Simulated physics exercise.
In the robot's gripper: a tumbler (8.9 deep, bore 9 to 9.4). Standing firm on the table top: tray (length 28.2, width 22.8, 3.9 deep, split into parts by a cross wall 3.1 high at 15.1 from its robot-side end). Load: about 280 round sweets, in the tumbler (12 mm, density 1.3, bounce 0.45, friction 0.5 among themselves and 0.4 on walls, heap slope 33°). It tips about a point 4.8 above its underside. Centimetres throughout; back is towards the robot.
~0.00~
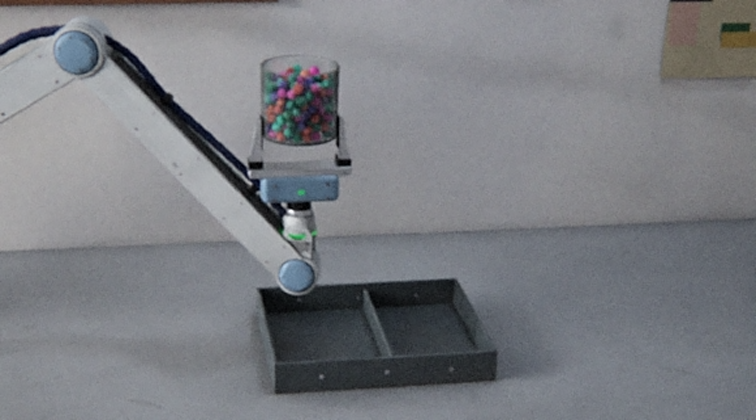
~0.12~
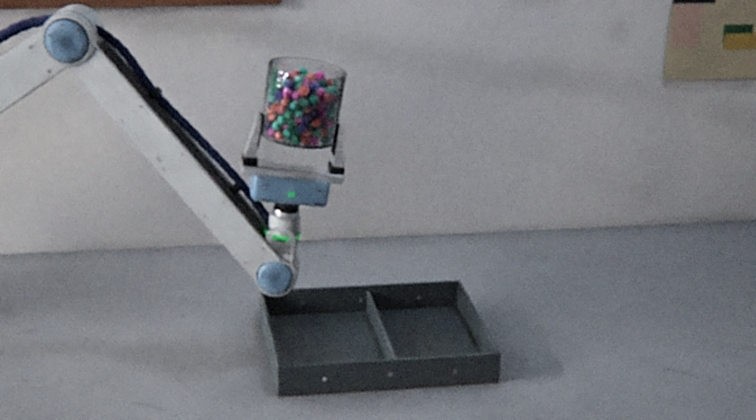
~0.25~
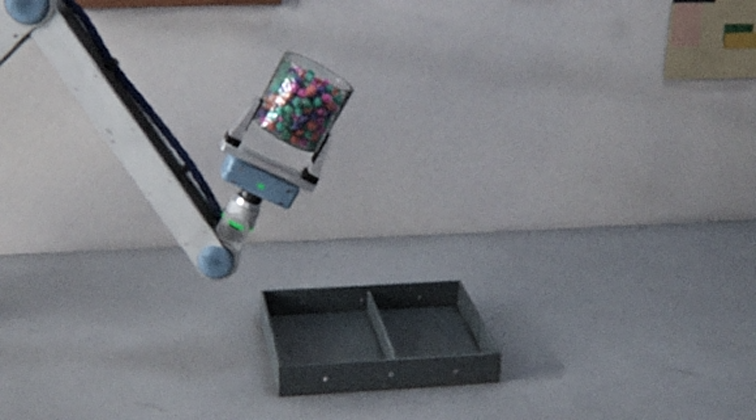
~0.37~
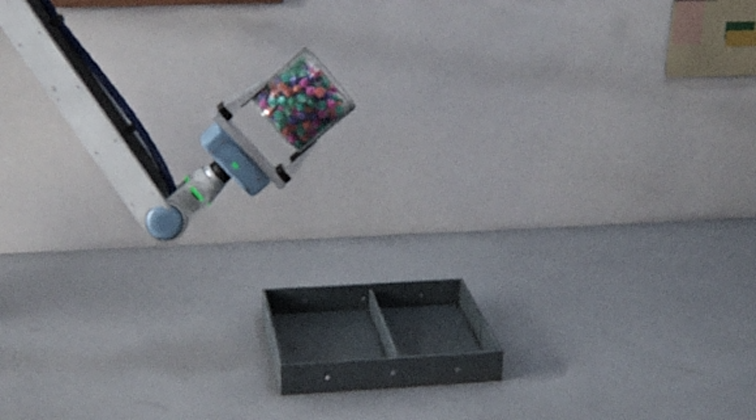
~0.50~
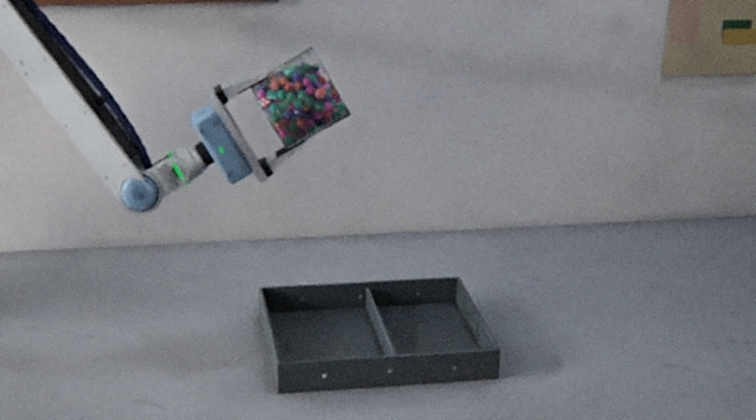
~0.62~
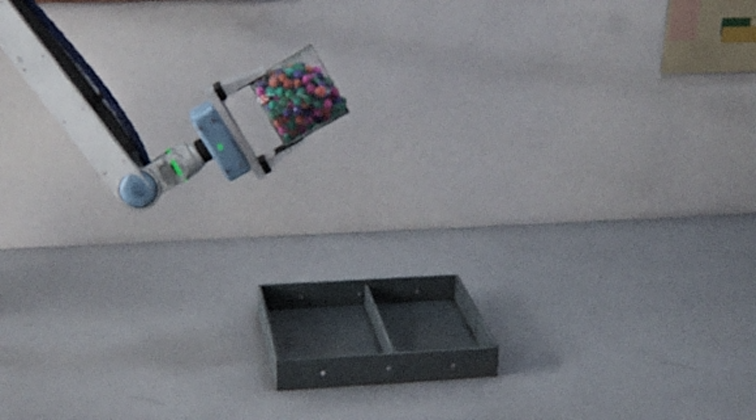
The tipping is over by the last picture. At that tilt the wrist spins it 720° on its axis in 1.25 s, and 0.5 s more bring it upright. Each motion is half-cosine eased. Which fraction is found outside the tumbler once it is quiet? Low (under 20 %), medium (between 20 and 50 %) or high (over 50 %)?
Answer: Low; under 20 % of the round sweets finish outside the tumbler.
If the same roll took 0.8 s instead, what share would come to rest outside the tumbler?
It would be near 5 per cent.
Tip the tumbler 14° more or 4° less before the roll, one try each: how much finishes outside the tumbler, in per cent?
Some 35 and 0 per cent.
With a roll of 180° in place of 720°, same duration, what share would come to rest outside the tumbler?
In that case some 5 per cent.
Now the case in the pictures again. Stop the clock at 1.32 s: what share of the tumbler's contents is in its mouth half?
Roughly 45 per cent.
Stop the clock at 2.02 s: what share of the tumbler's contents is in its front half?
Some 45 per cent.
By 1.32 s, tipped 61°, highest piece 40 above the table; 277 in the tumbler, 3 in the robot-side part, 1 in the far-side part, 3 in flight or on a rim.
By 2.02 s, tipped 48°, highest piece 38 above the table; 272 in the tumbler, 4 in the robot-side part, 4 in the far-side part, 1 on the table or floor, 3 in flight or on a rim.
By 2.57 s, upright, highest piece 40 above the table; 271 in the tumbler, 7 in the far-side part, 4 in the robot-side part, 2 on the table or floor.
By 3.27 s, upright, highest piece 40 above the table; 271 in the tumbler, 7 in the far-side part, 4 in the robot-side part, 2 on the table or floor.
Final count, 271 in the tumbler, 7 in the far-side part, 4 in the robot-side part, 2 on the table or floor. That is 5 % outside the tumbler.
